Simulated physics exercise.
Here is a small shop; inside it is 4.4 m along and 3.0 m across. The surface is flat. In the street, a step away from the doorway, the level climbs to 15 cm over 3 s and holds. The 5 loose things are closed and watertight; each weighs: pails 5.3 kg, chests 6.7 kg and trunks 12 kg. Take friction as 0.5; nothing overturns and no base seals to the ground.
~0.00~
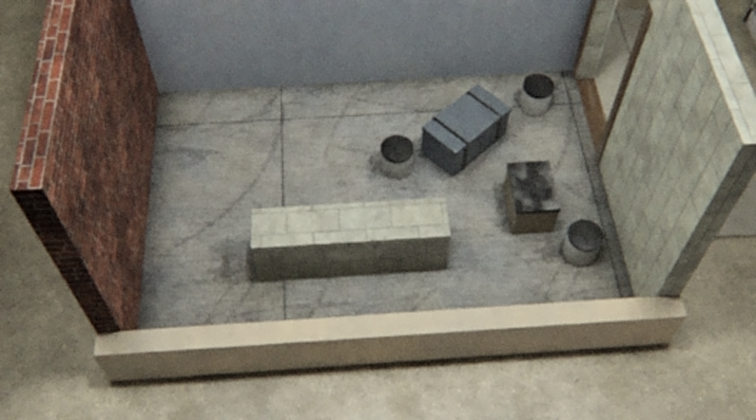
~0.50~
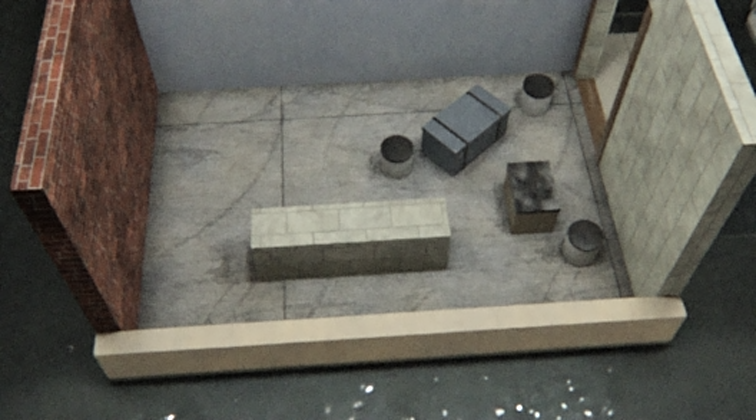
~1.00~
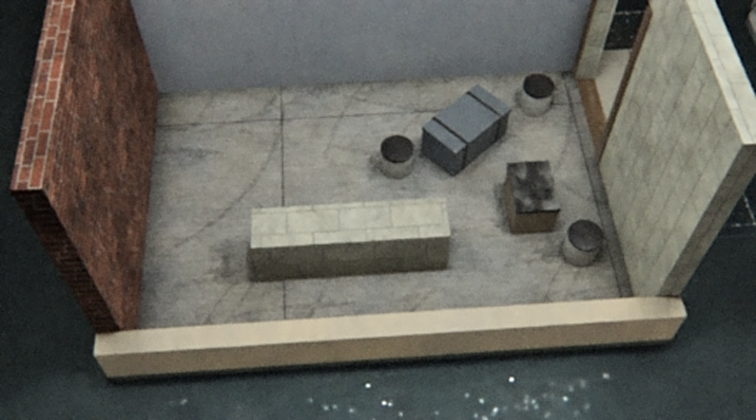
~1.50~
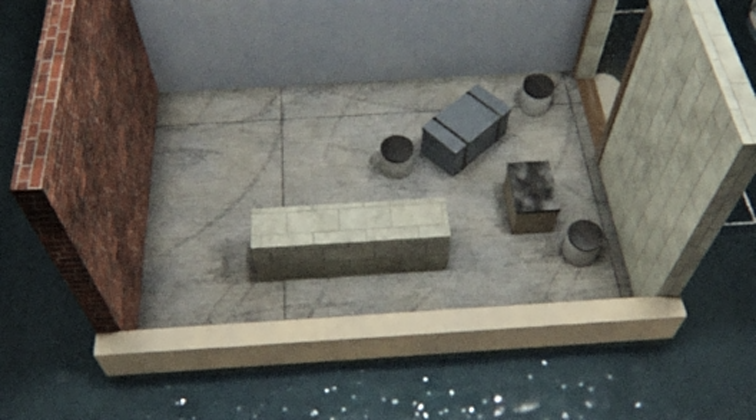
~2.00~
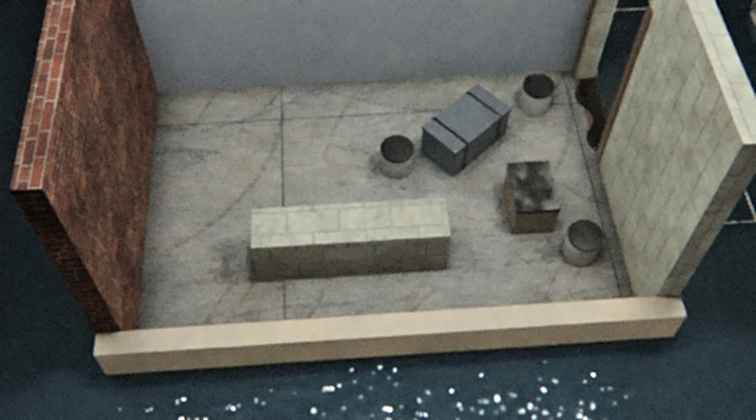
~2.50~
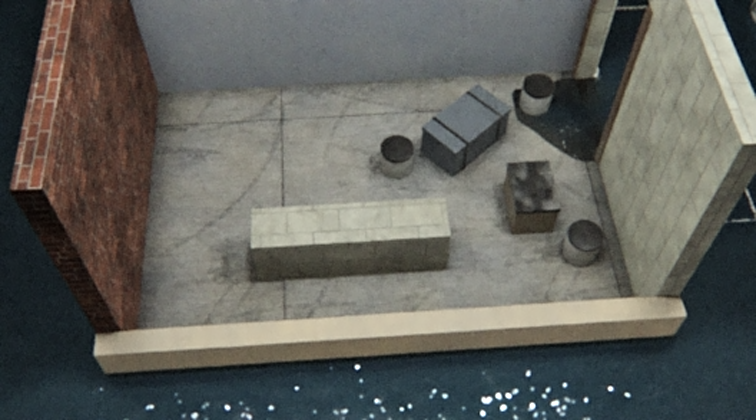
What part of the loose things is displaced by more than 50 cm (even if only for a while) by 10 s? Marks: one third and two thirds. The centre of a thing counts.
That comes to from one to two thirds.
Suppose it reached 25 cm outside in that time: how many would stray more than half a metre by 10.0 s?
Then 4.
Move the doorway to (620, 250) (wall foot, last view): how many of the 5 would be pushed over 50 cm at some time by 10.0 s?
In that case 3 of them.
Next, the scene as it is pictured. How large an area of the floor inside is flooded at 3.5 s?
About 1.5 m2.
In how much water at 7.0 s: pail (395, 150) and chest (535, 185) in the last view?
Roughly 5 and 2 cm.
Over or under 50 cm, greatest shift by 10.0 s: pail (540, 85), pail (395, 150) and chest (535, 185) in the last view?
In that order: More, past it, short of it.
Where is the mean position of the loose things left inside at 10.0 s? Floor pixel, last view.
Near (350, 205).
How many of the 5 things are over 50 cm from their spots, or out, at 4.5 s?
I count 1.
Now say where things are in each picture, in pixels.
In the first picture, a pail at (586, 235), on the bottom; a pail at (539, 85), on the bottom; water covers 0.0 m2; 0 of 5 have shifted.
In the second picture, a pail at (586, 235) rests on the ground; a pail at (539, 85) rests on the ground; 0.0 m2 under water; 0 of 5 have shifted.
In the third picture, a pail at (586, 235) rests on the ground; a pail at (539, 85) rests on the ground; 0.0 m2 under water; 0 of 5 have shifted.
In the fourth picture, a pail at (586, 235), on the bottom; a pail at (539, 85), on the bottom; 0.0 m2 under water; 0 of 5 have shifted.
In the fifth picture, a pail at (586, 235), on the bottom; a pail at (539, 85) rests on the ground; water covers 0.0 m2; 0 of 5 have shifted.
In the sixth picture, a pail at (586, 235), on the bottom; a pail at (539, 85) rests on the ground; water covers 0.4 m2; 0 of 5 have shifted.
After 3.5 s 0 of 5 are over 50 cm from their spots; 0 afloat.
After 4.5 s 1 of 5 are over 50 cm from their spots; 1 afloat.
After 7.0 s 3 of 5 are over 50 cm from their spots; 0 afloat.
After 10.0 s 3 of 5 are over 50 cm from their spots, and 3 have been at some point; 3 afloat.
